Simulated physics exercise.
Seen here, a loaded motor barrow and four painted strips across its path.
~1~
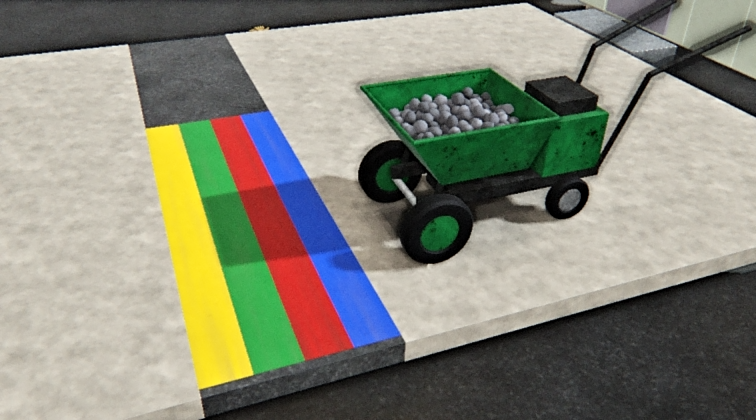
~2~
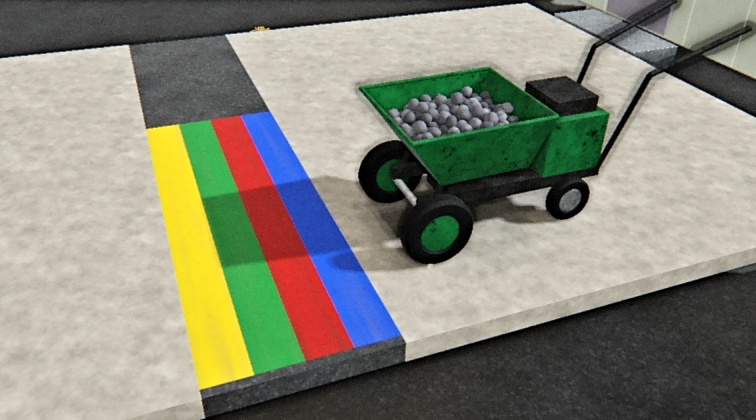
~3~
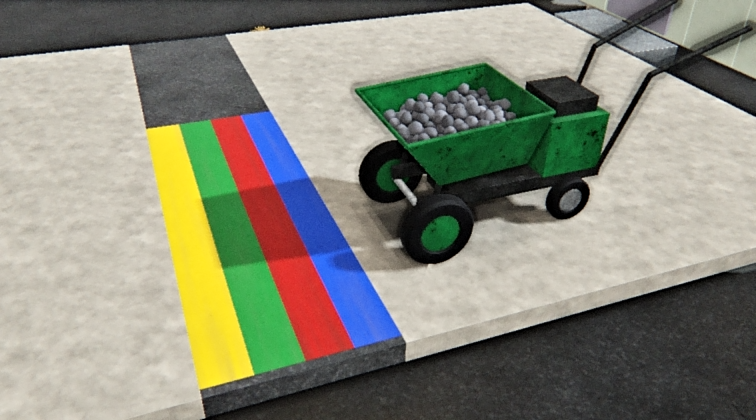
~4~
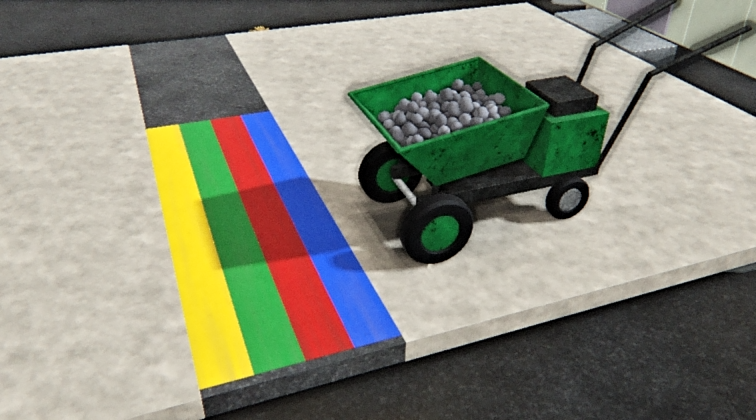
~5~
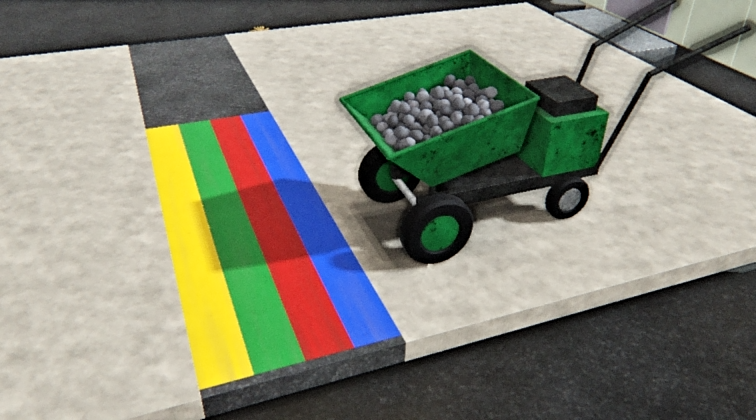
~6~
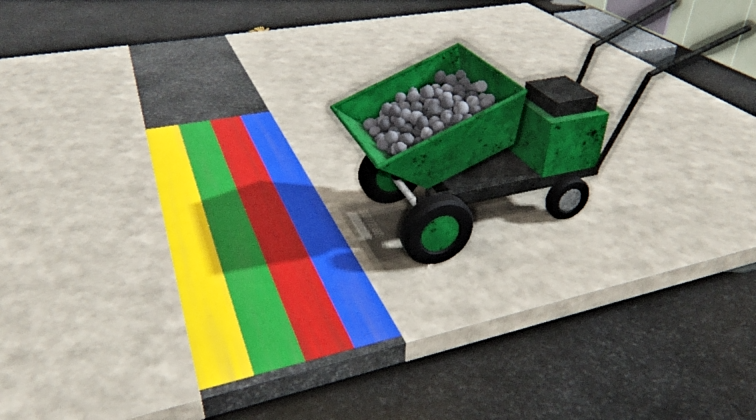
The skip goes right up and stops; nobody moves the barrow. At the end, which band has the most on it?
The red one gets the largest share.
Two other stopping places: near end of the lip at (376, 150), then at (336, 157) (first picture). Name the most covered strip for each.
The first try: The strip in green. The second: The yellow strip.
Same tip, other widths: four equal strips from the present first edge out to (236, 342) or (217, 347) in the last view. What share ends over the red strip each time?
In turn 30 and 30 in a hundred.
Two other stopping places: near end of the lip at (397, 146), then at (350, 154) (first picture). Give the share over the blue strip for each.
First some 0, then 0 per cent.
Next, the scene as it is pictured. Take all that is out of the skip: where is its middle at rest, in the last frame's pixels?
Roughly at (271, 254).
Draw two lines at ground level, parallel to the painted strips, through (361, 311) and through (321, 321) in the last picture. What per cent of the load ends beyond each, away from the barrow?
In turn 80 and 60 in a hundred.
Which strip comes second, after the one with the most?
In second place: The green one.
Soon, skip tipped steeply; all in the skip.
A while on, skip tipped right over; most in the skip; a stray few over the blue strip; a small part over the red strip; a stray few over the green strip; a stray few falling.
Towards the end, skip tipped right over; about a third in the skip; a small part over the blue strip; about a third over the red strip; about a quarter over the green strip; a small part over the yellow strip; a stray few off the paint.
Finally, skip tipped right over; about a quarter in the skip; a small part over the blue strip; about a third over the red strip; about a quarter over the green strip; a small part over the yellow strip; a stray few off the paint.
